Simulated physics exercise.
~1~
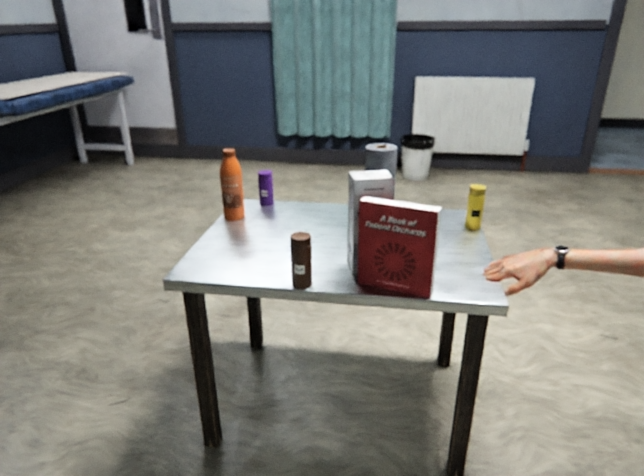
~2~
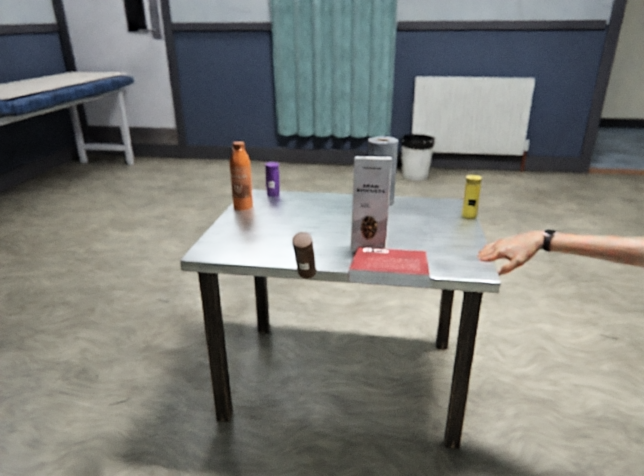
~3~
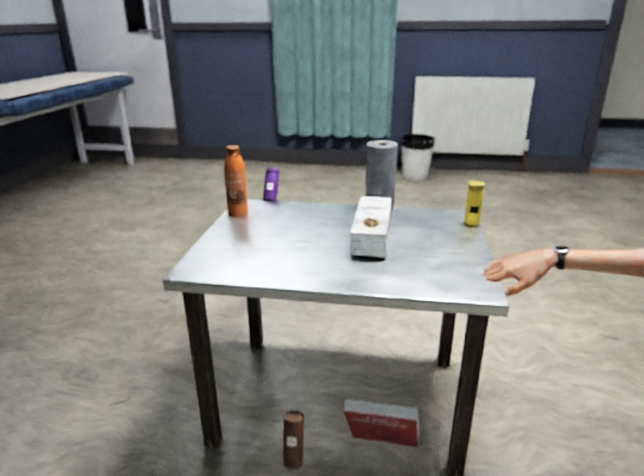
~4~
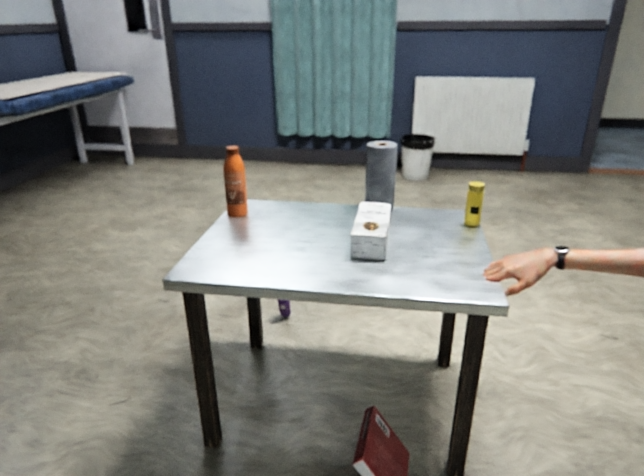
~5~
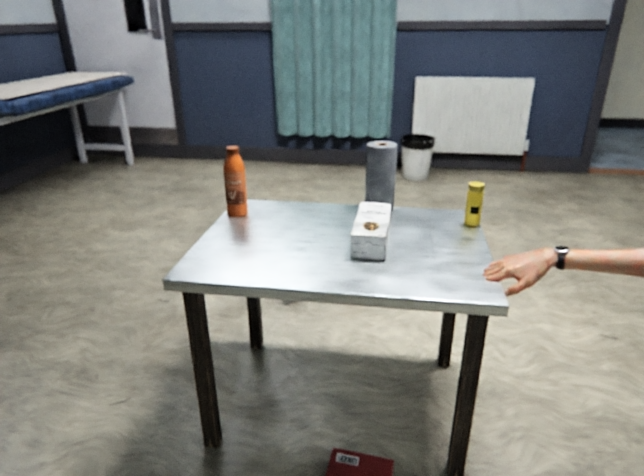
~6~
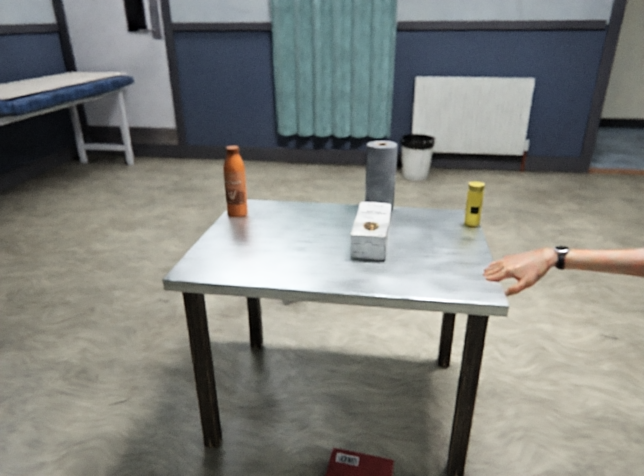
A pale-topped side table stands in a blue-walled room with a teal curtain, seen from the front and slightly above, with a hand resting at its right corner. It holds an orange bottle and purple shaker at back left, a brown shaker and red book in front, a white carton and grey roll behind the book, and a yellow shaker at right. The table shifts away, then back, as the book and carton topple. The book and brown shaker drop off the front, and the purple shaker tips off the back. The carton ends lying on the tabletop, with bottle, roll and yellow shaker upright.
